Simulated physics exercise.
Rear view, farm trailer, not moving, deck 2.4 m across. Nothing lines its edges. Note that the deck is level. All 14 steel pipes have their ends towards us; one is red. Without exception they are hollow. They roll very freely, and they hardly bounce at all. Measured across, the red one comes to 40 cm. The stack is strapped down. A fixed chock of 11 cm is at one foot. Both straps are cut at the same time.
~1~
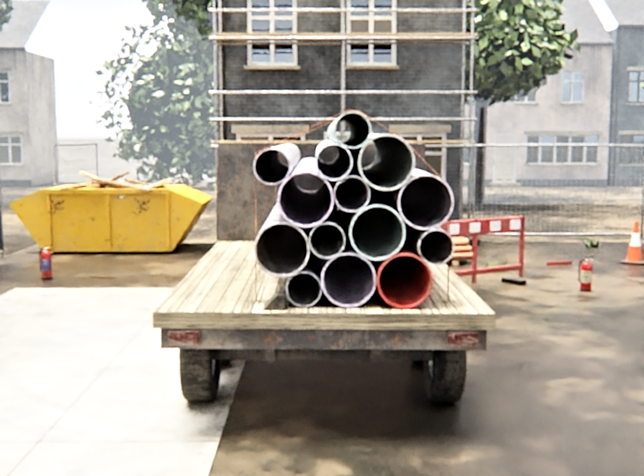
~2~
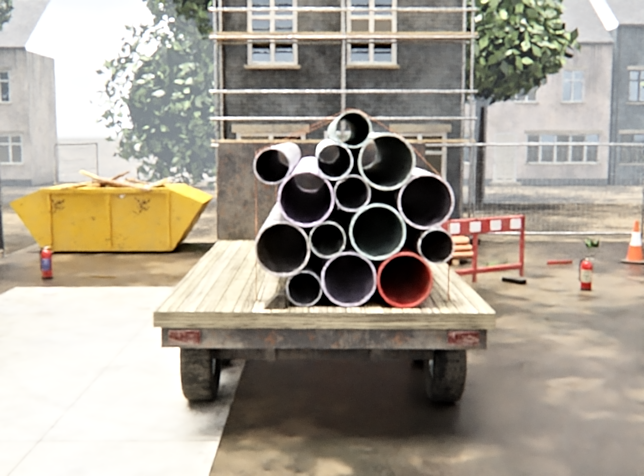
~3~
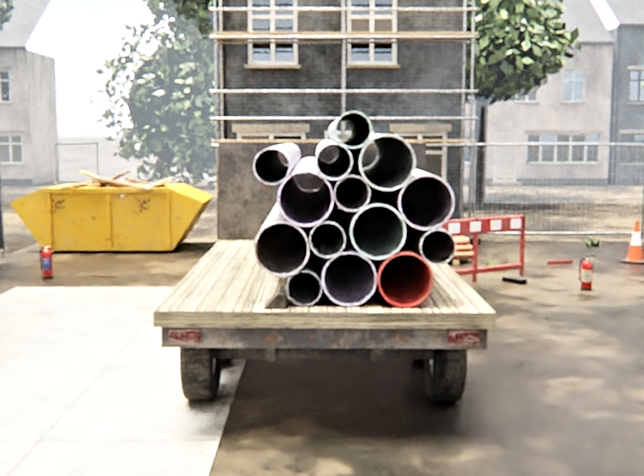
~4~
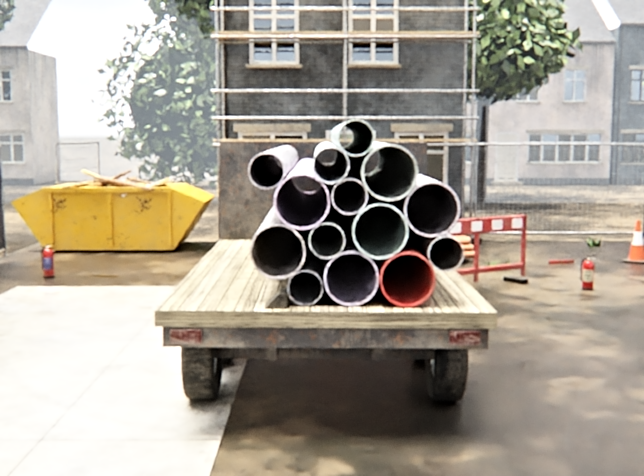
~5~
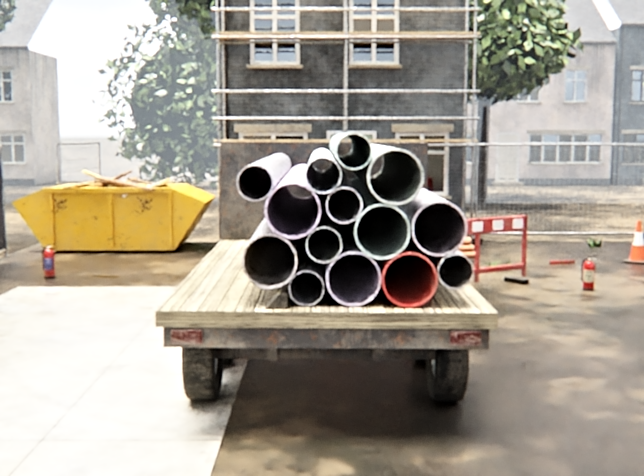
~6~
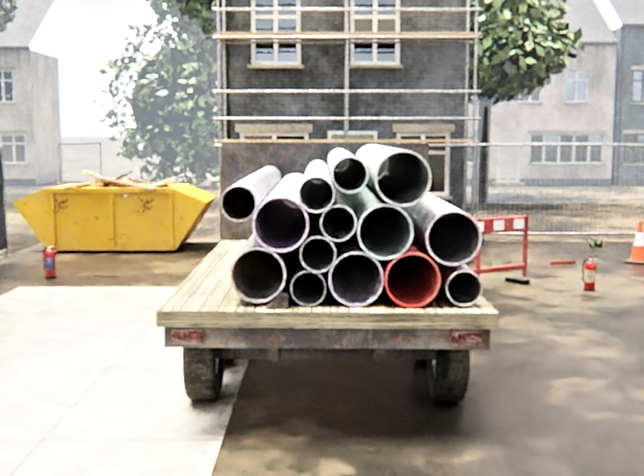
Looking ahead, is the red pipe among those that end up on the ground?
The red one comes off.
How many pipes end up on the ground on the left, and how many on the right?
Count by side - left 5, right 7.
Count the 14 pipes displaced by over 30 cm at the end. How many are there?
13.
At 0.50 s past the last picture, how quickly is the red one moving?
Speed: Around 0.2 m/s.
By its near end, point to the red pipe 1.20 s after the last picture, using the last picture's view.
Around pixel (462, 281).
Another 0.5 s on from the last picture, red is on the deck, 50 cm from the right edge, rolling right; 2 of 14 are off.
Another 1.2 s on from the last picture, red is on the deck, 25 cm from the right edge, rolling right; 5 of 14 are off.
Another 1.9 s on from the last picture, red is dropping off the right side; 6 of 14 are off.
In the end (8.4 s after the last picture), red is on the ground to the right; 12 of 14 are off.
